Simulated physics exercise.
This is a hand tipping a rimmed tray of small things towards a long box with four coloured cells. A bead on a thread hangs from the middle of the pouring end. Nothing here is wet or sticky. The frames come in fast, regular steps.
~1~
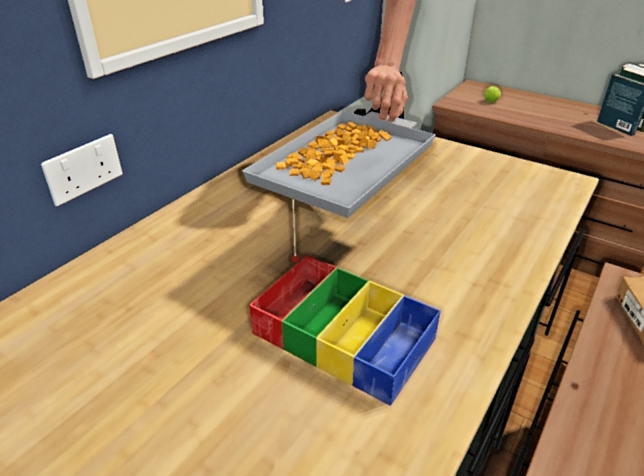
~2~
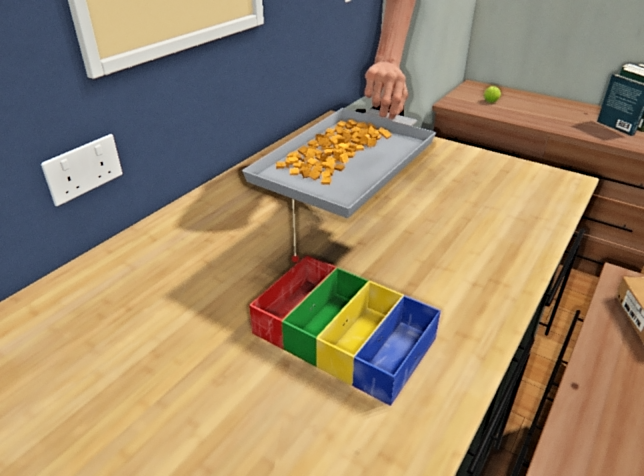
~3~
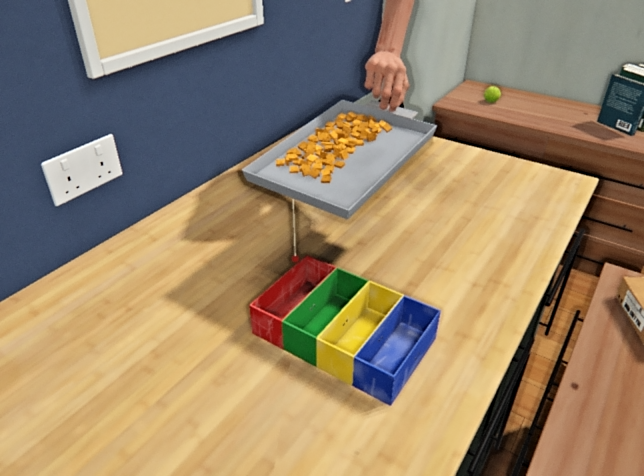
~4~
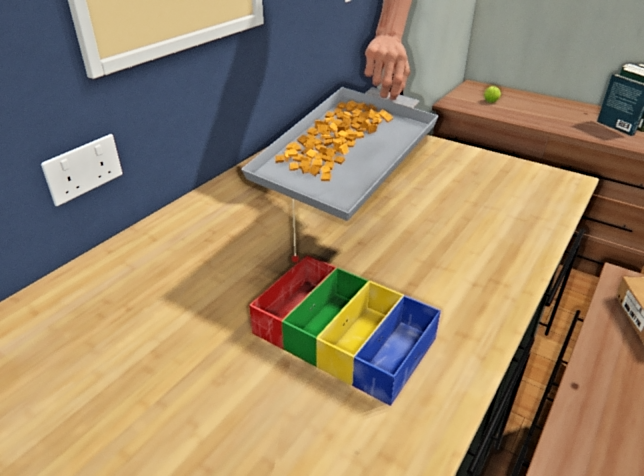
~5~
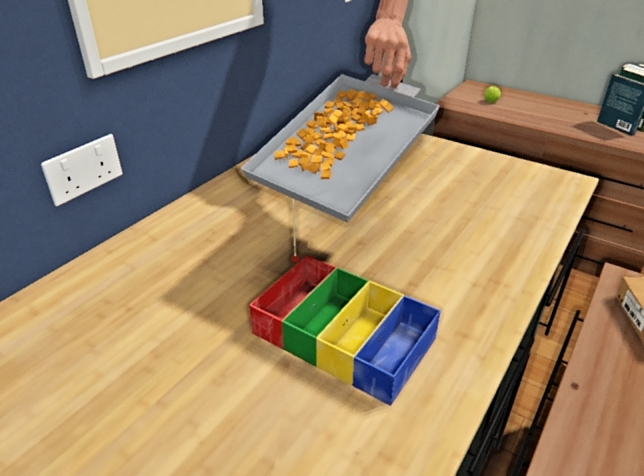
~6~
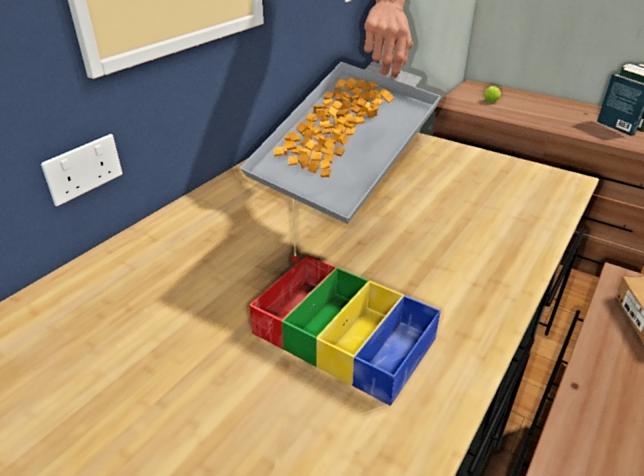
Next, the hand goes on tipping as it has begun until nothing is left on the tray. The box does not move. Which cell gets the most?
Fullest: The green cell.
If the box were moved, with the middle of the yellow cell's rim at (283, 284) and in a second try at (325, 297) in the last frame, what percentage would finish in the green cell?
Near 0 % and 20 %.
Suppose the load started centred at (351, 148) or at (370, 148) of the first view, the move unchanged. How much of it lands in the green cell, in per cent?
In turn 70 and 60 in a hundred.
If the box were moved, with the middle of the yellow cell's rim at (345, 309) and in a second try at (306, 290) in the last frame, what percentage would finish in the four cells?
In turn 100 and 90 in a hundred.
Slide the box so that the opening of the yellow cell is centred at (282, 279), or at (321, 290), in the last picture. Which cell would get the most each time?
First the blue one, then that yellow cell.
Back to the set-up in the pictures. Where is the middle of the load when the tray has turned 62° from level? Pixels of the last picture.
Around (321, 195).
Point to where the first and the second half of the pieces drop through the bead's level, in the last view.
Around (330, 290) and then (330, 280).
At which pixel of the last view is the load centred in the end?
At about (323, 322).
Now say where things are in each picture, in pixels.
The first frame shows corners of the pouring end (246, 170) and (348, 206), level; middle of the load (340, 149), small crackers; bead on its thread (295, 259); red cell (267, 324); green cell (300, 341); yellow cell (335, 359); blue cell (373, 378).
The second frame shows corners of the pouring end (246, 170) and (348, 206), level; middle of the load (340, 148).
The third frame shows corners of the pouring end (246, 169) and (348, 208), tipped barely, lowest at the right corner; middle of the load (340, 143).
The fourth frame shows corners of the pouring end (245, 168) and (347, 210), tipped a little, lowest at the right corner; middle of the load (340, 135).
The fifth frame shows corners of the pouring end (245, 168) and (347, 213), tipped clearly, lowest at the right corner; middle of the load (339, 128).
The sixth frame shows corners of the pouring end (244, 167) and (347, 215), tipped clearly, lowest at the right corner; middle of the load (339, 121); red cell (267, 324); green cell (300, 341); yellow cell (335, 359); blue cell (373, 378).
Just after the last frame, tray tipped steeply; almost all on the tray; just a few falling or outside the box.
A moment on, tray tipped right over; roughly a third on the tray; roughly a quarter in the green cell; about a tenth in the red cell; about a tenth in the yellow cell; about a tenth falling or outside the box.
Further on, tray tipped past a quarter turn; roughly half in the green cell; roughly a quarter in the red cell; about a tenth in the yellow cell; just a few falling or outside the box.
When it is over, tray tipped past a quarter turn; roughly half in the green cell; roughly a quarter in the red cell; about a tenth in the yellow cell; not one in the blue cell; just a few outside the box.
